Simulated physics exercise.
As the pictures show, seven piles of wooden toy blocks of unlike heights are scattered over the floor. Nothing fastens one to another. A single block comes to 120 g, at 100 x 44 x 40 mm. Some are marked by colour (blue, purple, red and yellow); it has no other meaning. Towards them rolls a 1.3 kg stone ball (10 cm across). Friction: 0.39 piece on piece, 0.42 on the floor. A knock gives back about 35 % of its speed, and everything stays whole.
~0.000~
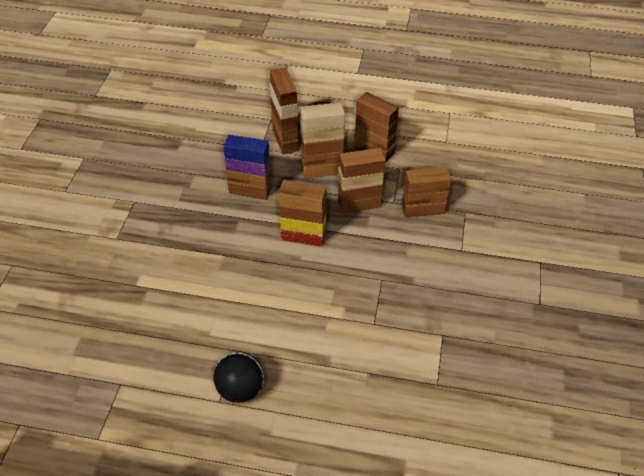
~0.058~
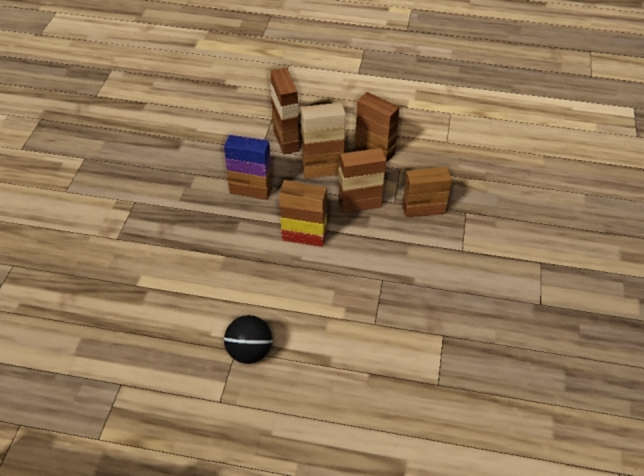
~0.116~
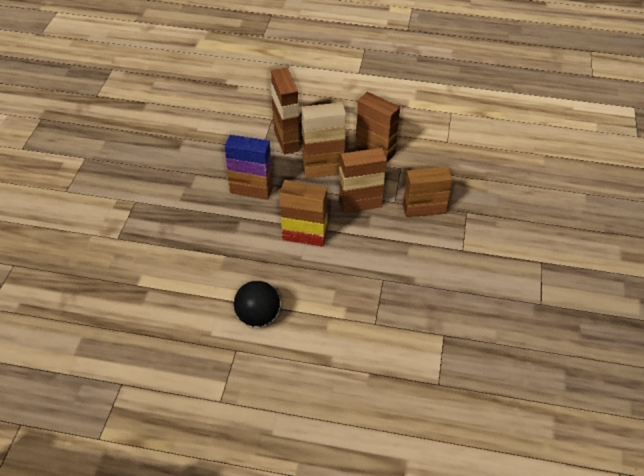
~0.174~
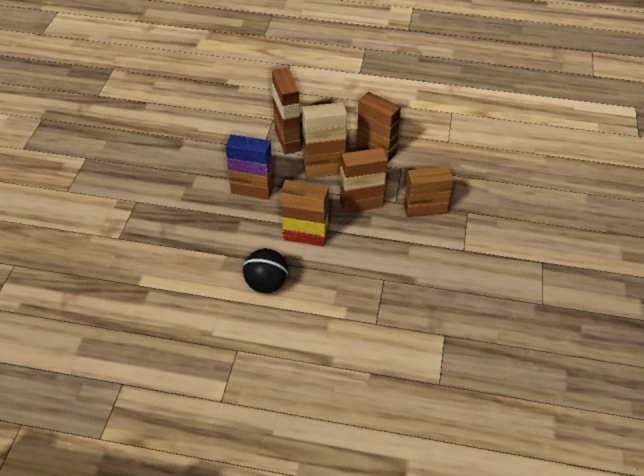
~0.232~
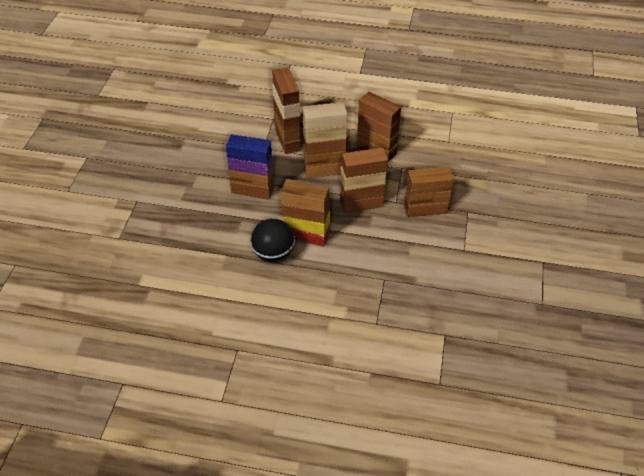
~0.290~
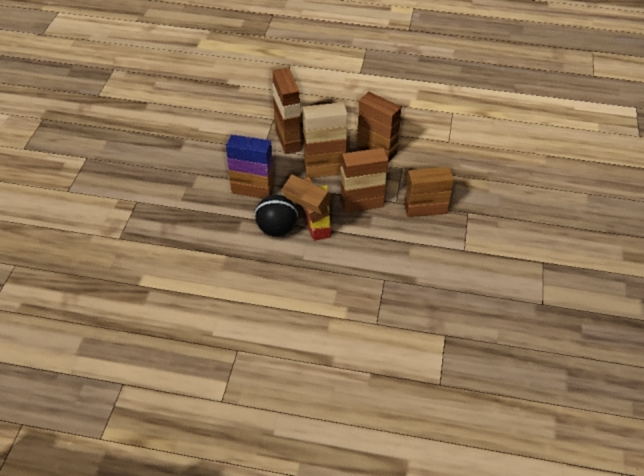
We see a black ball with a white stripe roll across a wooden floor toward seven stacks of wooden blocks, then knock against the nearest stack, which has red and yellow blocks, pushing it askew and tilting its upper part.
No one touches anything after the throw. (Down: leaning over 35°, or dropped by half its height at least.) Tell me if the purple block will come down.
In the end the purple block falls.
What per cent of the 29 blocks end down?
Roughly 25 per cent of them.
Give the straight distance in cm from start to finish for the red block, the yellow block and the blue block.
Moved: Red 8, yellow 8, blue 12.
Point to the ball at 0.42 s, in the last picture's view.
Around (289, 172).
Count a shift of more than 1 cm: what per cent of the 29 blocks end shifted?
65 per cent.
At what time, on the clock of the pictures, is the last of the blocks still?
At about 1.5 s.
After 0.42 s, ball still moving; none of the 29 blocks down, 10 disturbed; purple block leaning 29°; blue block leaning 24°.
After 0.56 s, ball still moving; 4 of the 29 blocks down; purple block on its side; blue block on its side.
After 0.90 s, ball still moving; 7 of the 29 blocks down; purple block on its side; blue block on its side.
At rest (1.5 s), ball rolling away; 7 of the 29 blocks down; purple block on its side; blue block on its side; yellow block shifted 8 cm. As the last picture would show them, middles, purple block near (239, 164), blue block near (241, 190).
